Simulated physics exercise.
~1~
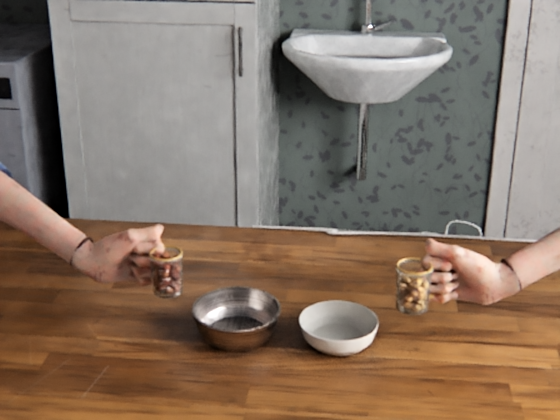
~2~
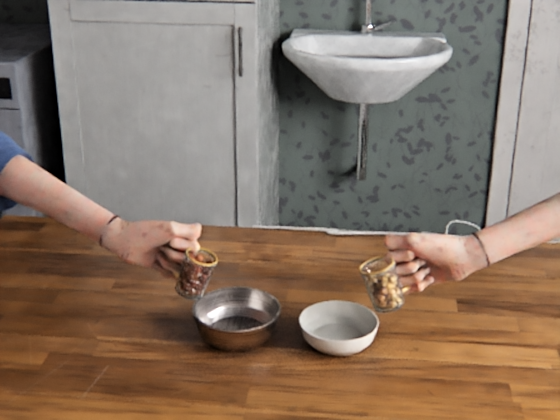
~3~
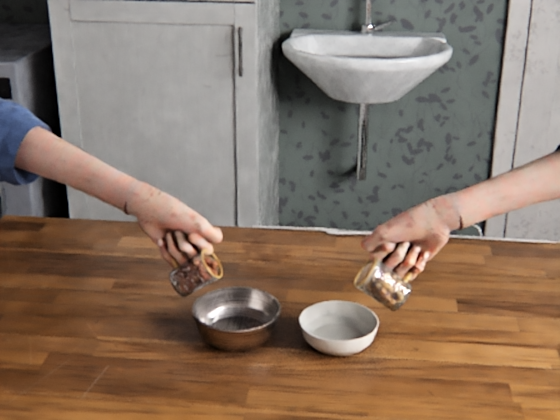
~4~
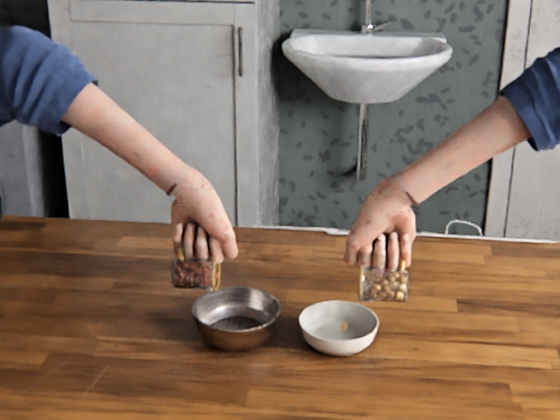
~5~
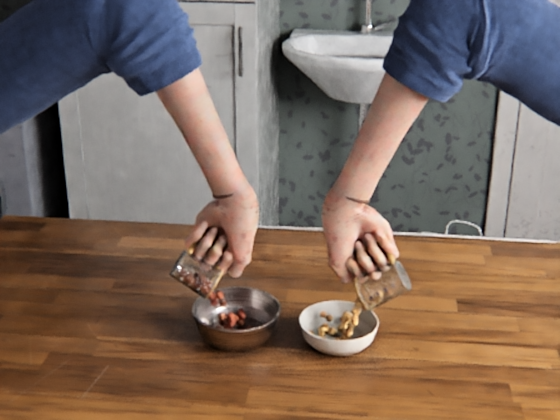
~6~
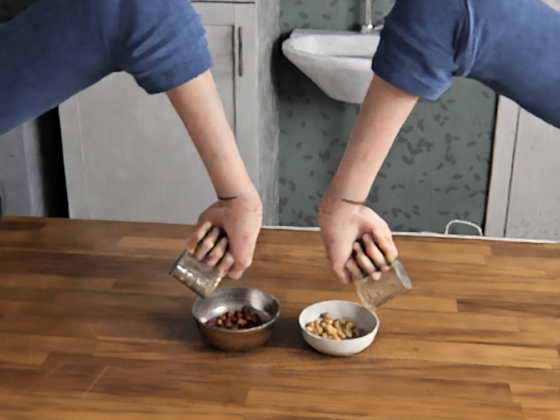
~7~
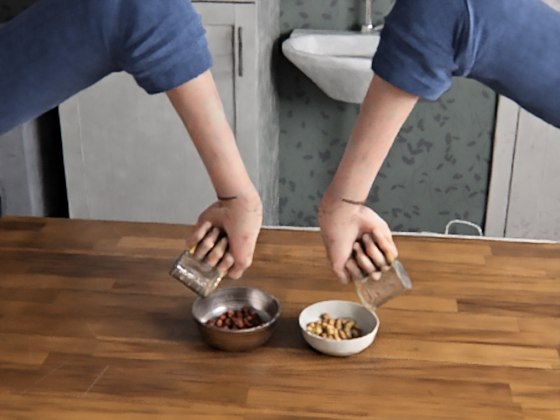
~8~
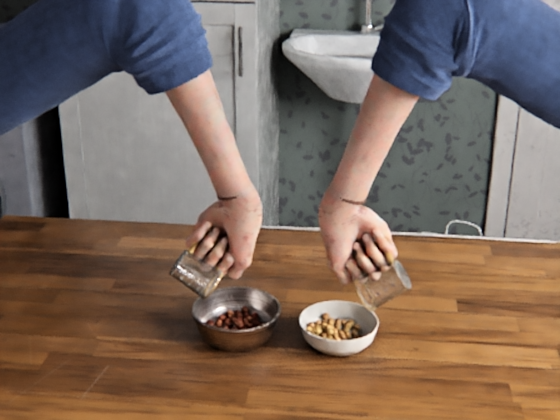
In the video, two hands bring clear cups of small nut-like pieces over a metal bowl and a white bowl on a wooden table, then tip them until reddish-brown pieces fill the left bowl and pale ones the right, with none on the table and the emptied cups still held above.
